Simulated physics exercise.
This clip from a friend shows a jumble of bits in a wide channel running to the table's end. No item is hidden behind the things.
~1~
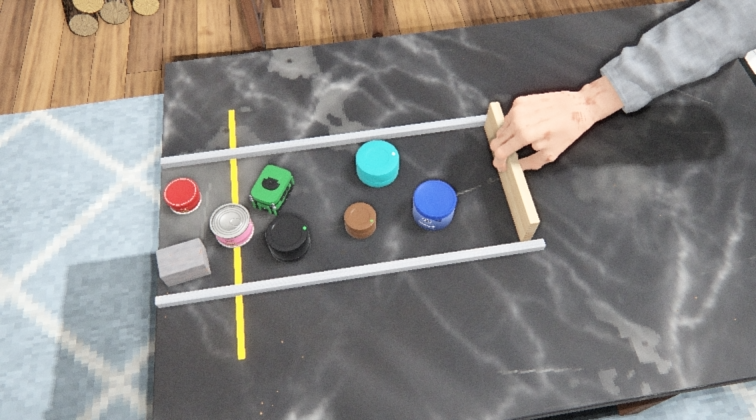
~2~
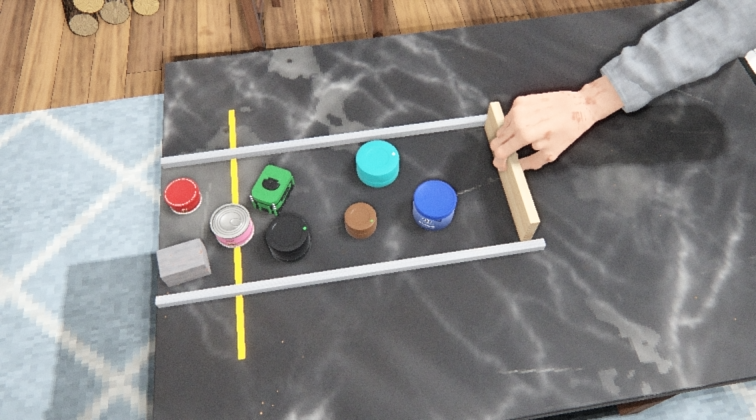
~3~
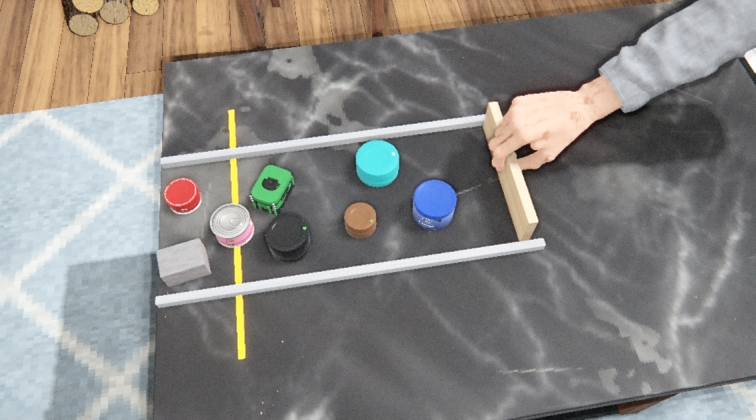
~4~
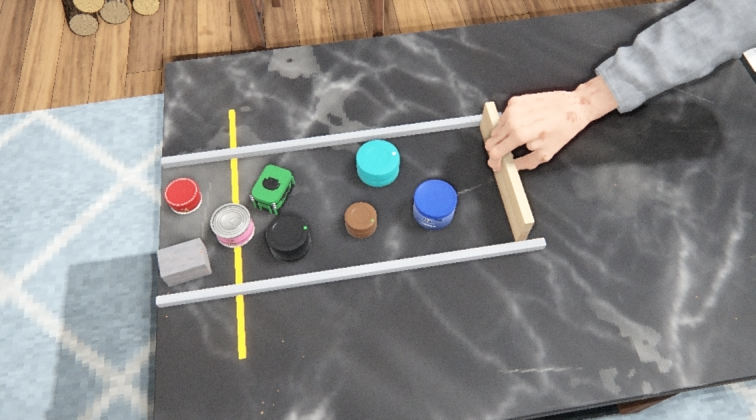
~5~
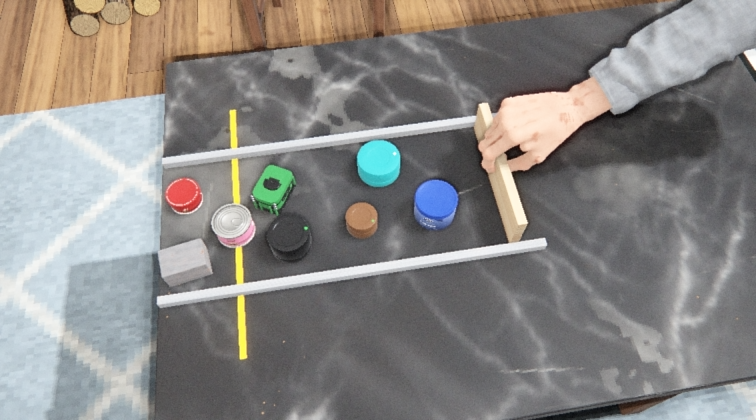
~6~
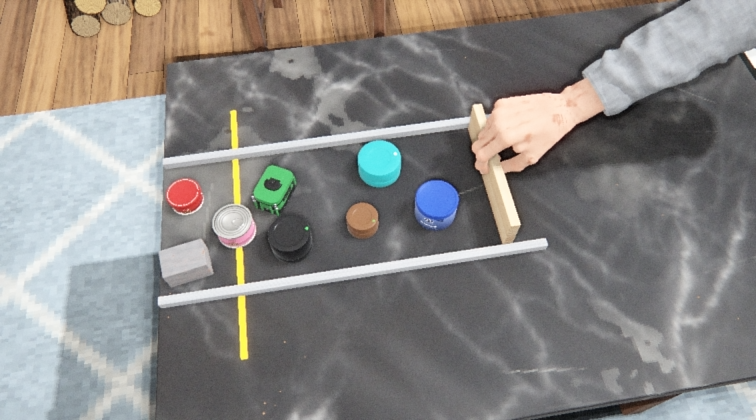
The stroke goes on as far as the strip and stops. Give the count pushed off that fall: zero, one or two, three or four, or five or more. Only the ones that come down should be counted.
Count: One or two.
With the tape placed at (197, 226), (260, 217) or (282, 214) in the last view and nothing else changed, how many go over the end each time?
5, 0, 0.
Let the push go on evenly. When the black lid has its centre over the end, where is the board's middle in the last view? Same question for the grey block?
Roughly at (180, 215) and roughly at (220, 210).
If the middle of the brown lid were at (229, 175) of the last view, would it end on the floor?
Well, this time it stays in place.
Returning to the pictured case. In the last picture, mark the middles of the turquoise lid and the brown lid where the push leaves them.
Going in order: First (213, 184), then (180, 237).
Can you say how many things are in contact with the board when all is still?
That makes 3.
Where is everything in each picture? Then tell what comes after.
In the first picture, red tin (183, 196); grey block (184, 263); pink tin (232, 226); board (509, 170); tape (236, 220).
In the second picture, grey block (184, 262); board (510, 170).
In the third picture, pink tin (233, 226); brown lid (360, 221).
In the fourth picture, red tin (184, 196); green case (273, 190).
In the fifth picture, grey block (185, 262); black lid (290, 239).
In the sixth picture, red tin (186, 197); grey block (186, 263); pink tin (235, 226); board (492, 172); tape (238, 220).
Soon after, none off yet; red tin at rest near (186, 197); grey block at rest near (186, 263); pink tin at rest near (235, 226).
After that, none off yet; red tin moving near (176, 197); grey block at rest near (182, 265); pink tin displaced about its own width near (182, 232).
In the end, the number that fall off is one or two; gone, pink tin and red tin.
